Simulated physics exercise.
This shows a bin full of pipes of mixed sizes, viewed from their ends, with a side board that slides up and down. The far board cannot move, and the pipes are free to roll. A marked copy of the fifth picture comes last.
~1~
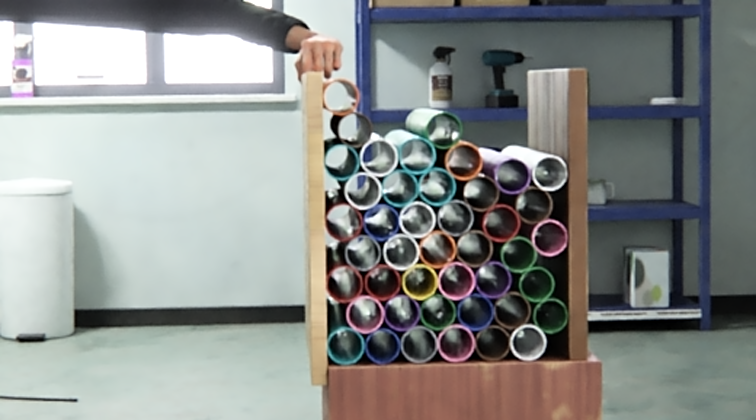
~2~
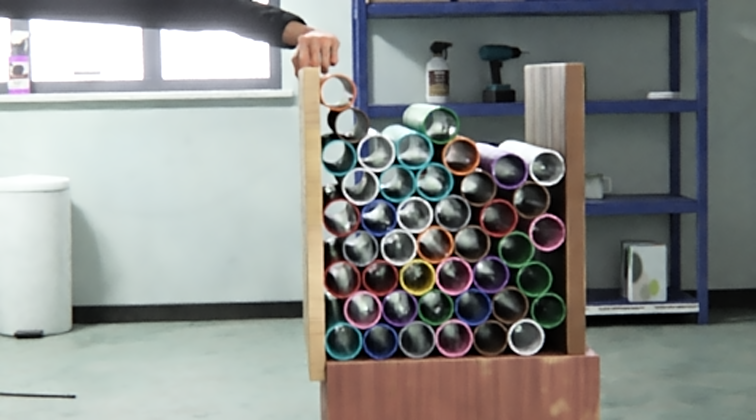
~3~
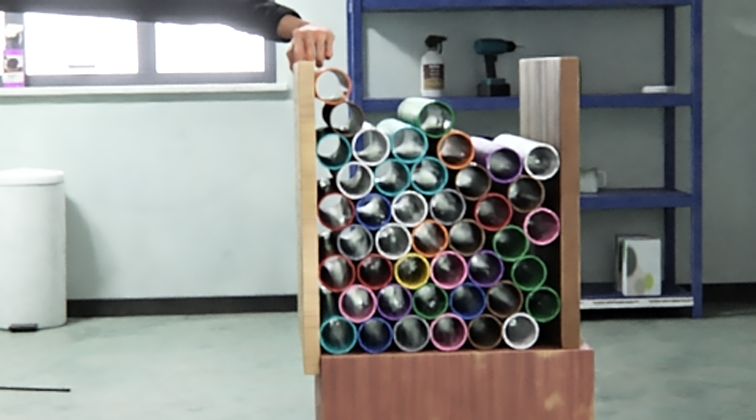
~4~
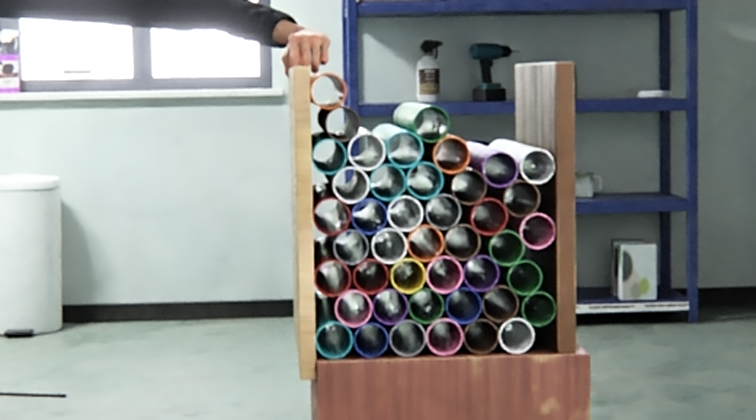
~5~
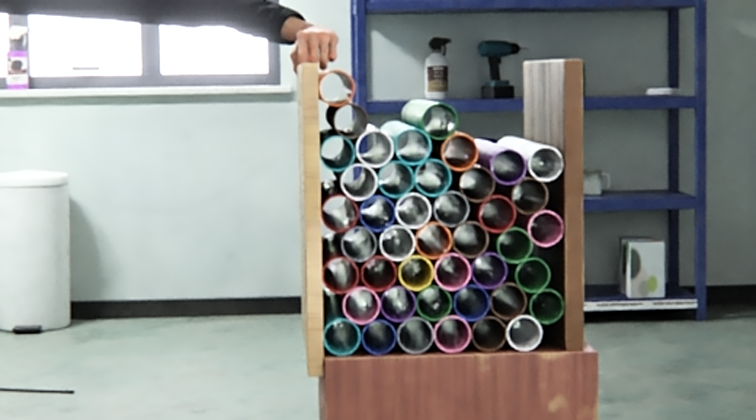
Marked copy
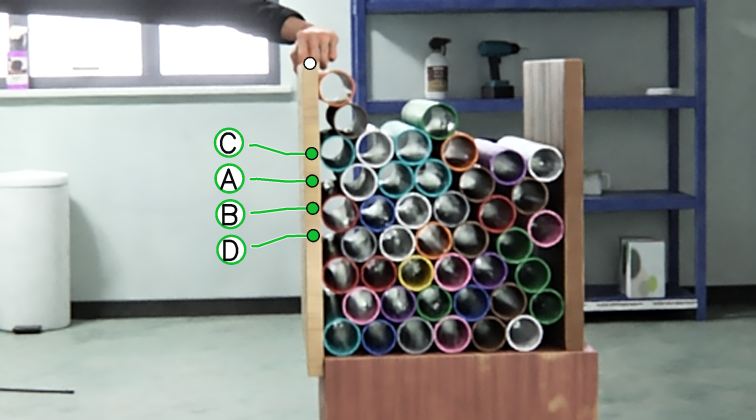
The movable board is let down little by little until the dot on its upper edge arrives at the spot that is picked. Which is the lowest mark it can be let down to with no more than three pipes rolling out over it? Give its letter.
Down to D.
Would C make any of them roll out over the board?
At C: Yes.
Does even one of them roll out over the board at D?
Yes.
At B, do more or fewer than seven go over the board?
At B, fewer than seven.
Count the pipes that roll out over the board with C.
At C the number is one.
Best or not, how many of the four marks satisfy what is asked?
Four of them.
On the marked copy, A at (312, 181); B at (313, 208); C at (312, 153); D at (313, 235); the white dot at (310, 64).
Taking D. A third of the way, top of the board (319, 137).
Two thirds of the way, top of the board (321, 219).
When it is over, top of the board (321, 234), three out over the board.
As for the rest, A one out over the board; B three out over the board; C one out over the board.
